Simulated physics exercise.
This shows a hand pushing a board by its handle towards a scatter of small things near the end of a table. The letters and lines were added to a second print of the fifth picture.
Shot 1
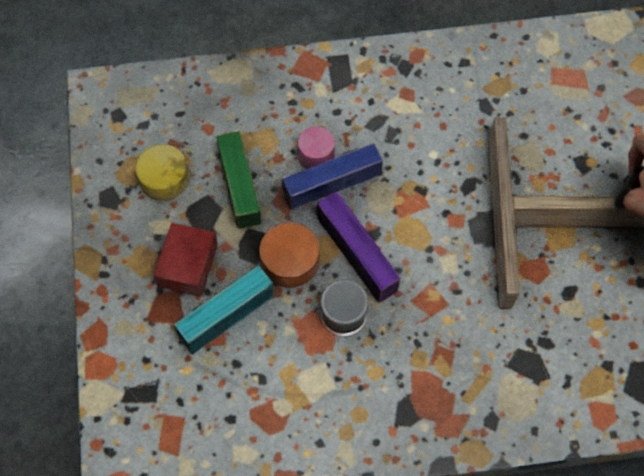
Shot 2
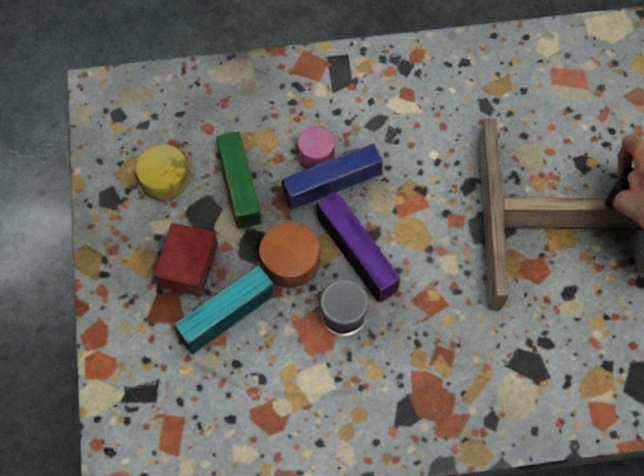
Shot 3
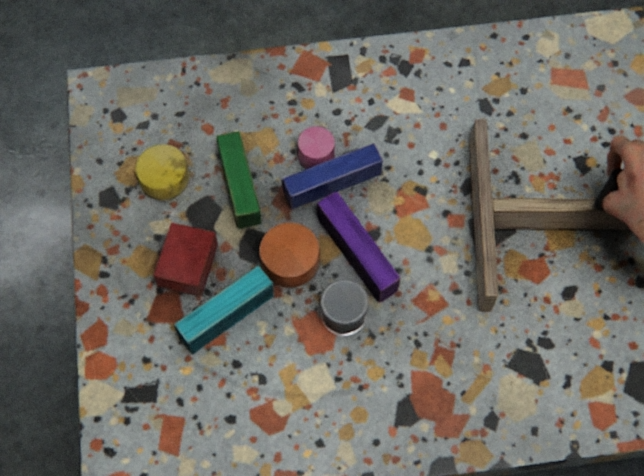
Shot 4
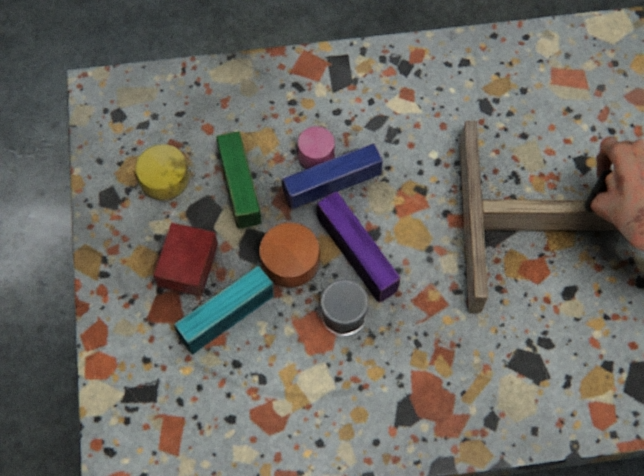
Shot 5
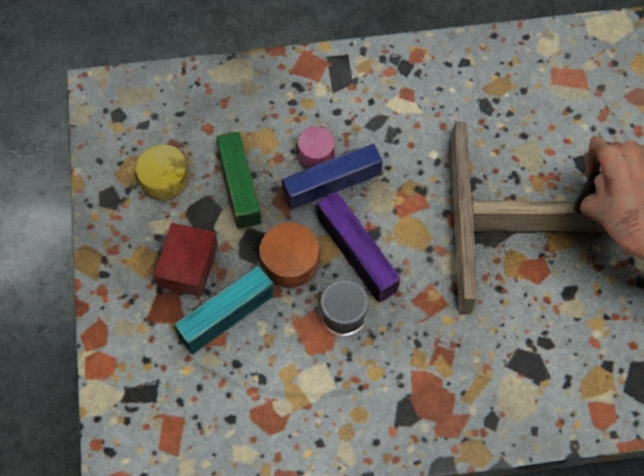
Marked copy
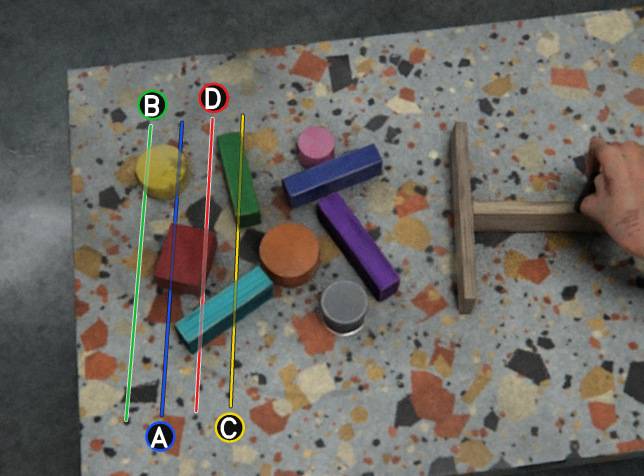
A hand slides a wooden T-shaped board slowly left toward colourful blocks that stay still.
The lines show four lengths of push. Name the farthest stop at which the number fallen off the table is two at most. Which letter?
At B, and not beyond.
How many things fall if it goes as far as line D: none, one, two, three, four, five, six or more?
In all, none.
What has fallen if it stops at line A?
The red block.
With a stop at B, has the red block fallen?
Yes.
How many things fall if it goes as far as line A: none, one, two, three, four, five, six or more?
One.
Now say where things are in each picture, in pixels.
The first picture shows red block (187, 259); orange tin (290, 255); yellow tin (163, 173).
The second picture shows board (497, 203); grey tin (344, 308).
The third picture shows board (486, 204); pink tin (316, 149).
The fourth picture shows board (476, 205); green stick (239, 179).
The fifth picture shows board (466, 207); red block (187, 259); orange tin (290, 255); yellow tin (163, 173).
On the marked copy, A at (173, 260); B at (139, 264); C at (237, 252); D at (205, 256).
With B. Early on, board (349, 221); pink tin (310, 146); grey tin (317, 318).
Further on, board (230, 235); red block (118, 268); yellow tin (141, 160).
At the end, board (138, 246); red block over the edge; turquoise stick over the edge; two fallen.
As for the rest, A is within the limit but short; C is within the limit but short; D is within the limit but short.
